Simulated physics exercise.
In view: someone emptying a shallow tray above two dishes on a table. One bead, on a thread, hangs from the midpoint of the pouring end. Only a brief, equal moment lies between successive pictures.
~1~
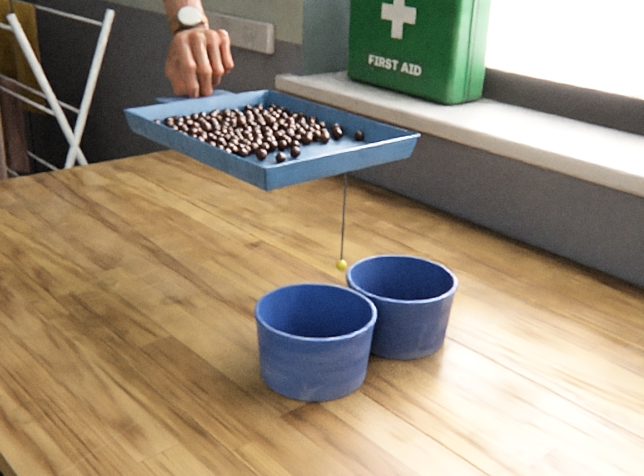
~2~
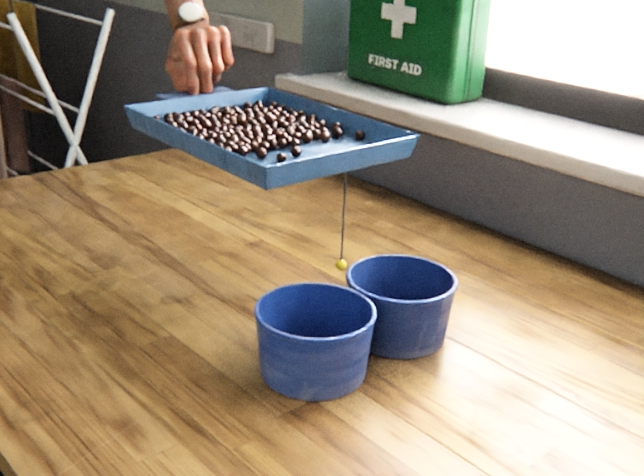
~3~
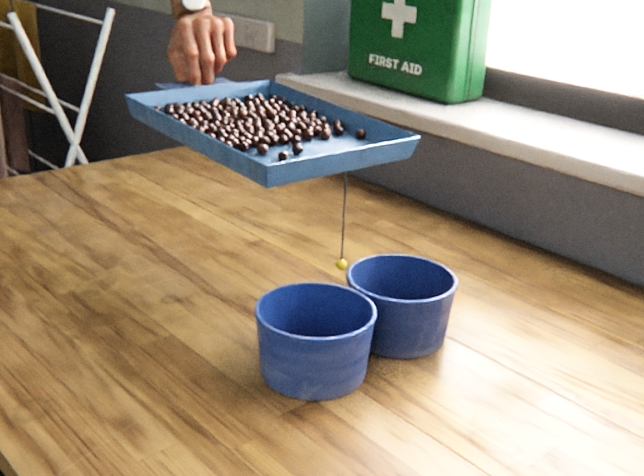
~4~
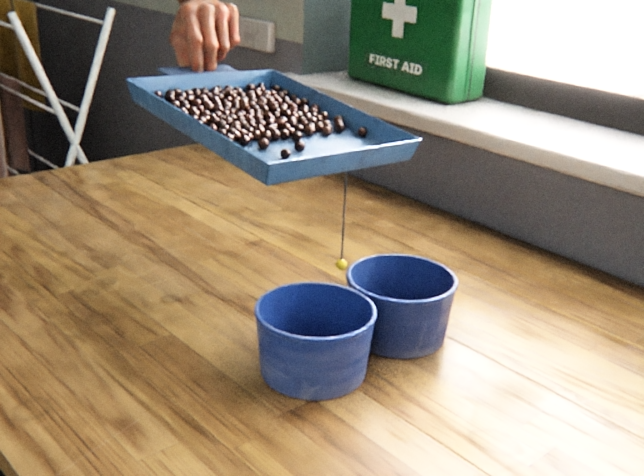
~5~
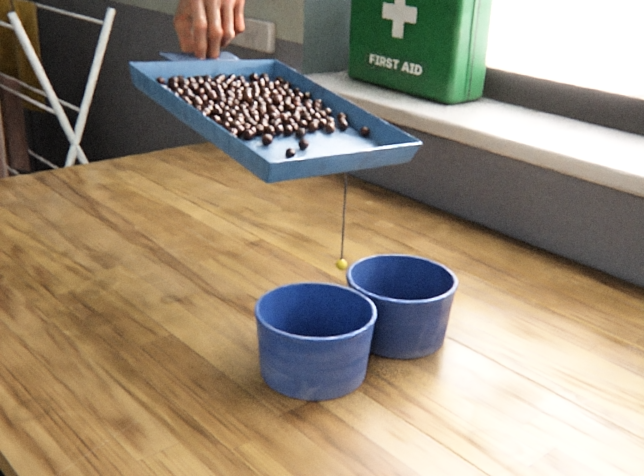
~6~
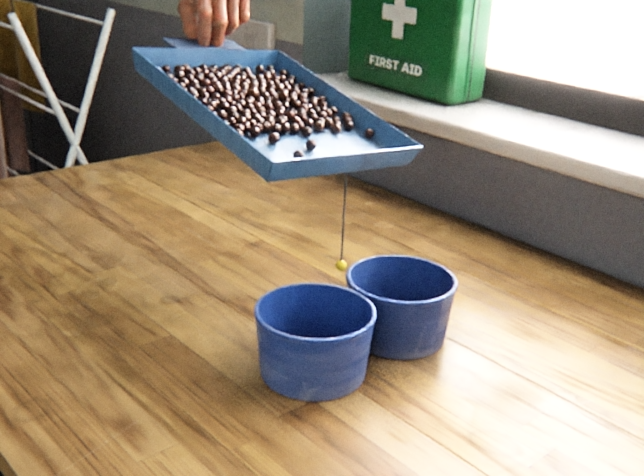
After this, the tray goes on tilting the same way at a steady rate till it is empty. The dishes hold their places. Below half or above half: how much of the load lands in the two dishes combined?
Above half.
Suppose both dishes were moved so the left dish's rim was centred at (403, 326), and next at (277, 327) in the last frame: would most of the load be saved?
First place: Short of half; second place: Short of half.
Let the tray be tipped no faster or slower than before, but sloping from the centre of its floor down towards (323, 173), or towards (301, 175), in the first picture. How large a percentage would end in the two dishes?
First case: 70 %; second case: 80 %.
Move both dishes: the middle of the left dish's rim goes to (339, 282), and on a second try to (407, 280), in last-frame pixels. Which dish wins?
In the first try it's the one on the right, and in the second it's the one on the left.
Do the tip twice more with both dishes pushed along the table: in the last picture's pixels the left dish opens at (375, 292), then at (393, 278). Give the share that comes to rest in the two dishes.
In the first position around 90 percent, in the second around 90 percent.
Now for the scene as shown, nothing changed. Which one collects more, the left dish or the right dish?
The one you want is the right of the two.
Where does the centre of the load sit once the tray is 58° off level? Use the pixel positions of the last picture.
In the last view, the load is centred near (372, 140).
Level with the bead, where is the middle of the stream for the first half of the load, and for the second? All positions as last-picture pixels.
First half (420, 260); second half (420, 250).
Just after the last frame, tray tipped steeply; almost all on the tray; just a few in the right dish; just a few outside both; about a tenth in the air.
A moment on, tray tipped right over; about a tenth on the tray; roughly two thirds in the right dish; about a tenth outside both; about a tenth in the air.
Further on, tray tipped past a quarter turn; the larger part in the right dish; roughly a quarter outside both.
When it is over, tray tipped past a quarter turn; not one in the left dish; the larger part in the right dish; roughly a quarter outside both.
